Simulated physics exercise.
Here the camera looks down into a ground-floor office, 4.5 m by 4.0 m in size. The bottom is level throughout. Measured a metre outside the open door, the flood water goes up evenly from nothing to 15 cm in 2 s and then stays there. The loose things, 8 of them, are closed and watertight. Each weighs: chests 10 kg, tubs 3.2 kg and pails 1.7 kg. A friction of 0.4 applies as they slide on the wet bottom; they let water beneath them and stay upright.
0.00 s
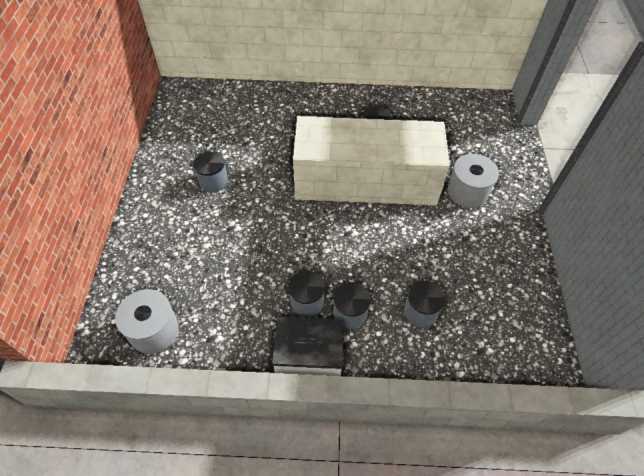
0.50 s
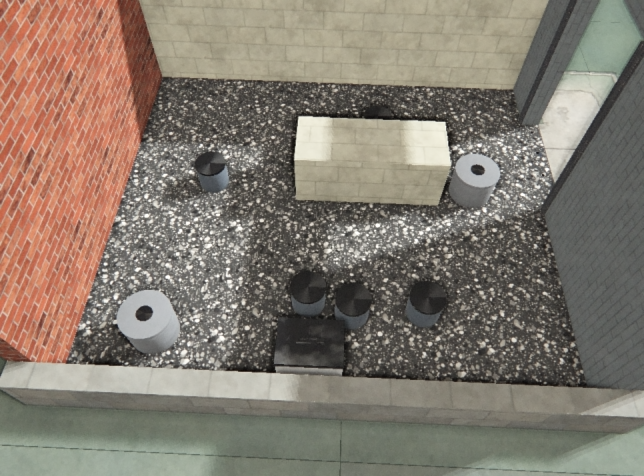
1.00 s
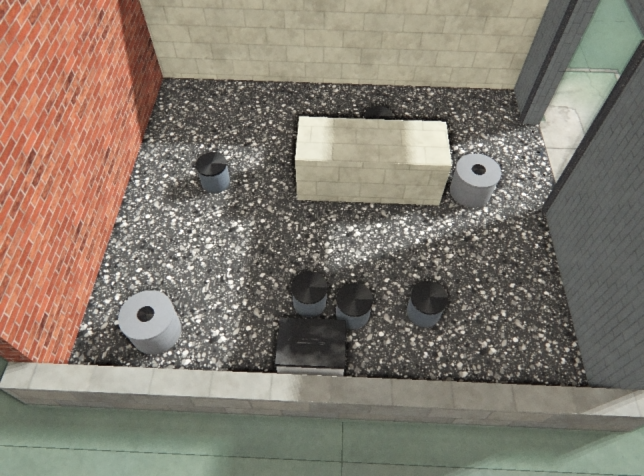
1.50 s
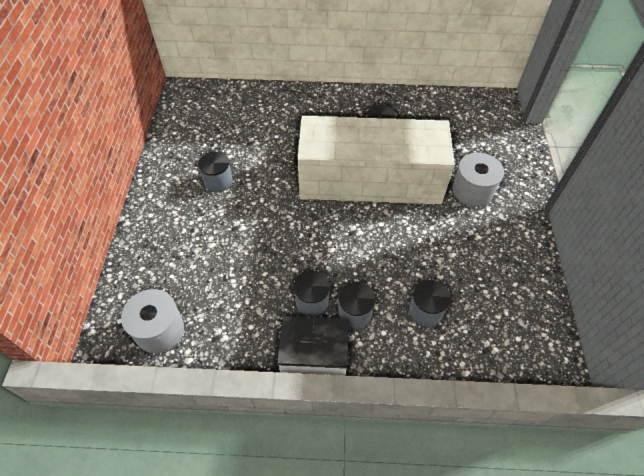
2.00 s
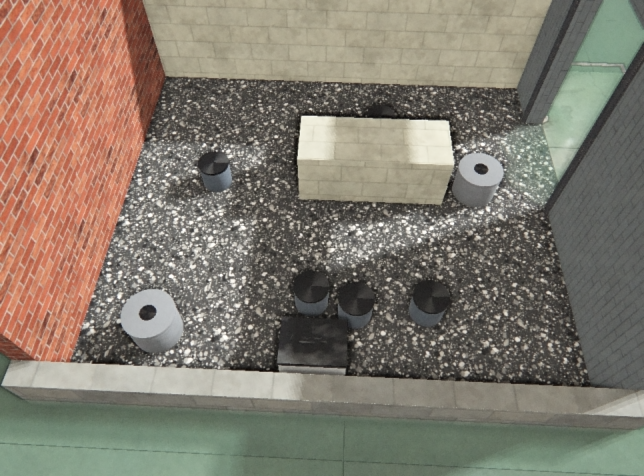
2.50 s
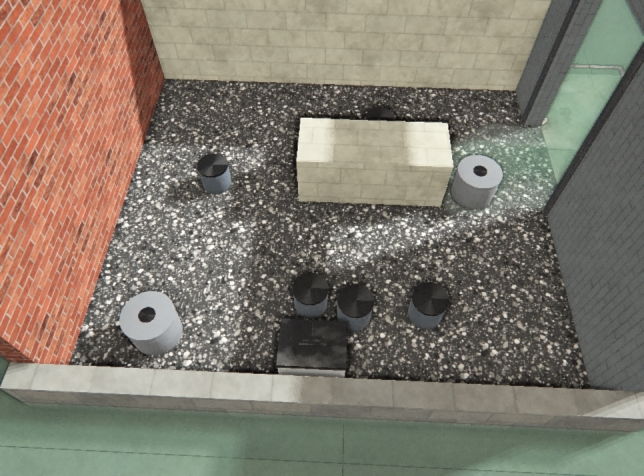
In the video, seen from above, greenish water spreads over the paving outside a walled, speckled-floor space holding a pale block and several cylindrical containers, then enters through the opening at right; the objects inside show almost no movement.
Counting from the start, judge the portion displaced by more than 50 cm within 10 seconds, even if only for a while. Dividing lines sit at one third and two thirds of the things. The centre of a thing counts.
My call: Two thirds or more of them.
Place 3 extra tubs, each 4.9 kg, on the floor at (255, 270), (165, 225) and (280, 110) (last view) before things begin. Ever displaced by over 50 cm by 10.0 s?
Result, in listed order: Not exceeded / exceeded / exceeded.
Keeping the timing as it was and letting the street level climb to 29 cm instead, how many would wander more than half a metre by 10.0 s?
Then 8.
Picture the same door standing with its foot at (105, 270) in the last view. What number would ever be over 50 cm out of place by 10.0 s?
7.
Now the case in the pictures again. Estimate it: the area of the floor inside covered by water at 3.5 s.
Roughly 4.0 m2 of it is wet.
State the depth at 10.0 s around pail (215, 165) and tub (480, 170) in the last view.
Close to 5 and 3 centimetres.
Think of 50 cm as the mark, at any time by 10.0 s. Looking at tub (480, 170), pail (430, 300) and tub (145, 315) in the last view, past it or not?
Taking them in that order, the first is beyond the limit, the second beyond the limit and the third within the limit.
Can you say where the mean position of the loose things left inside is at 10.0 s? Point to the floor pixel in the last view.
Somewhere near (267, 308).
After 3.5 s 1 of 8 are over 50 cm from their spots; 0 afloat.
After 4.5 s 2 of 8 are over 50 cm from their spots; 0 afloat.
After 7.0 s 3 of 8 are over 50 cm from their spots; 4 afloat.
After 10.0 s 6 of 8 are over 50 cm from their spots, and 6 have been at some point; 7 afloat.
